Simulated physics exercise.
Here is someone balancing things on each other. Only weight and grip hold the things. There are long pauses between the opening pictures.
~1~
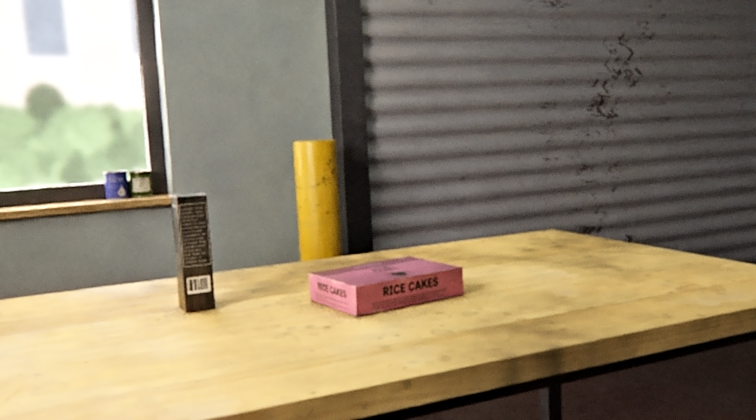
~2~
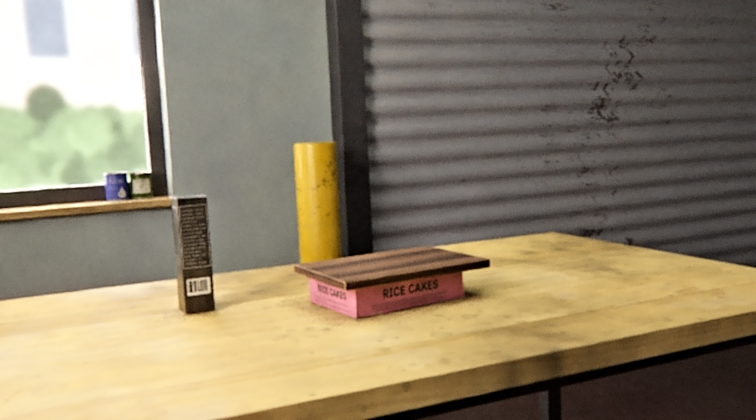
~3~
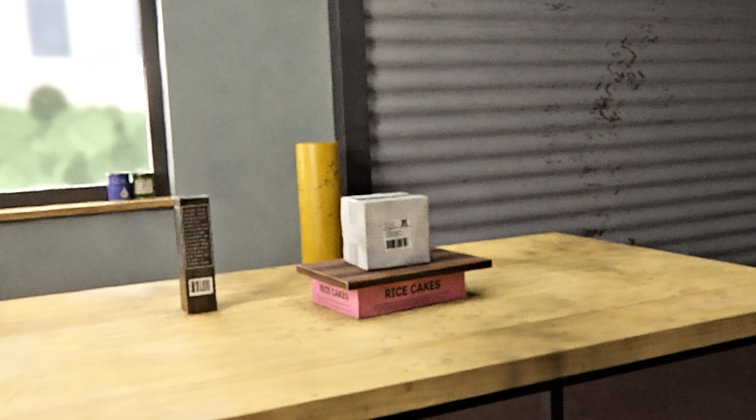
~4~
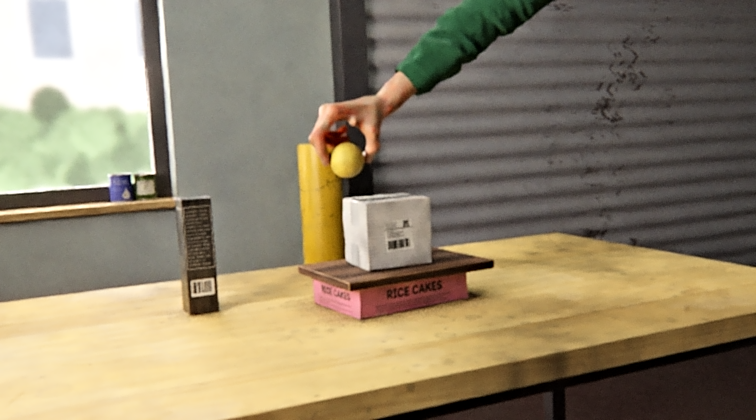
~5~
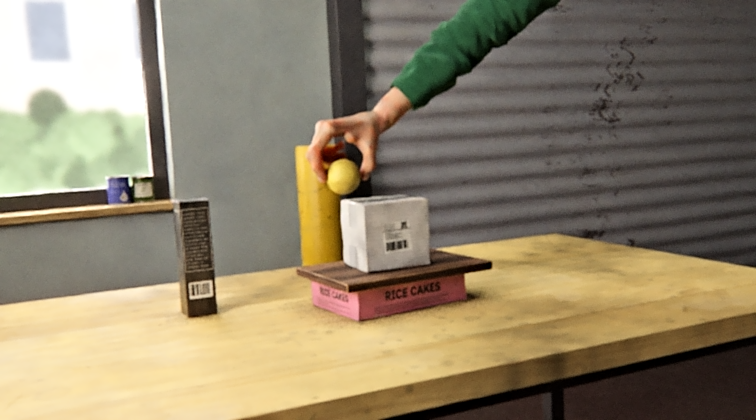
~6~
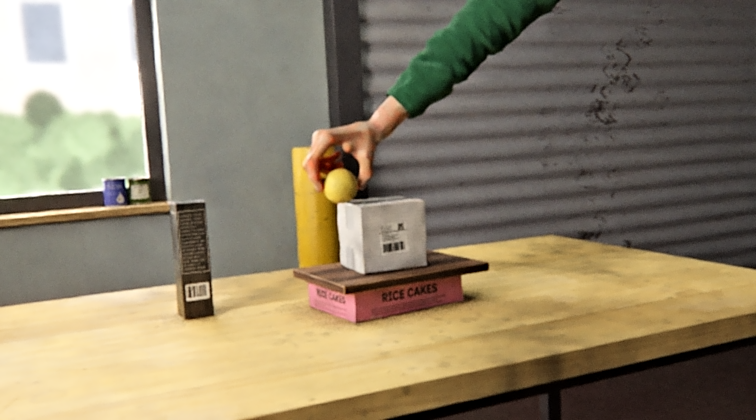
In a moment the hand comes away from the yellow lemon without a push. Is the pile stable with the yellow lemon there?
In the end the pile loses its balance.
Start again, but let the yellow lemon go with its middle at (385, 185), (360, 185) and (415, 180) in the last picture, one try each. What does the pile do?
First try: It holds; second try: It stays up; third try: It gives way.
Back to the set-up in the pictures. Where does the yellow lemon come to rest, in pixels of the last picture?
At about (316, 258).
Then, 0.30 s later than the last frame, yellow lemon now fallen.
Then, 0.40 s later than the last frame, things are still on the move.
When it is over, fallen, yellow lemon; the other 4 as before. End places, in pixels of the last picture, yellow lemon near (316, 258). The pile comes apart.
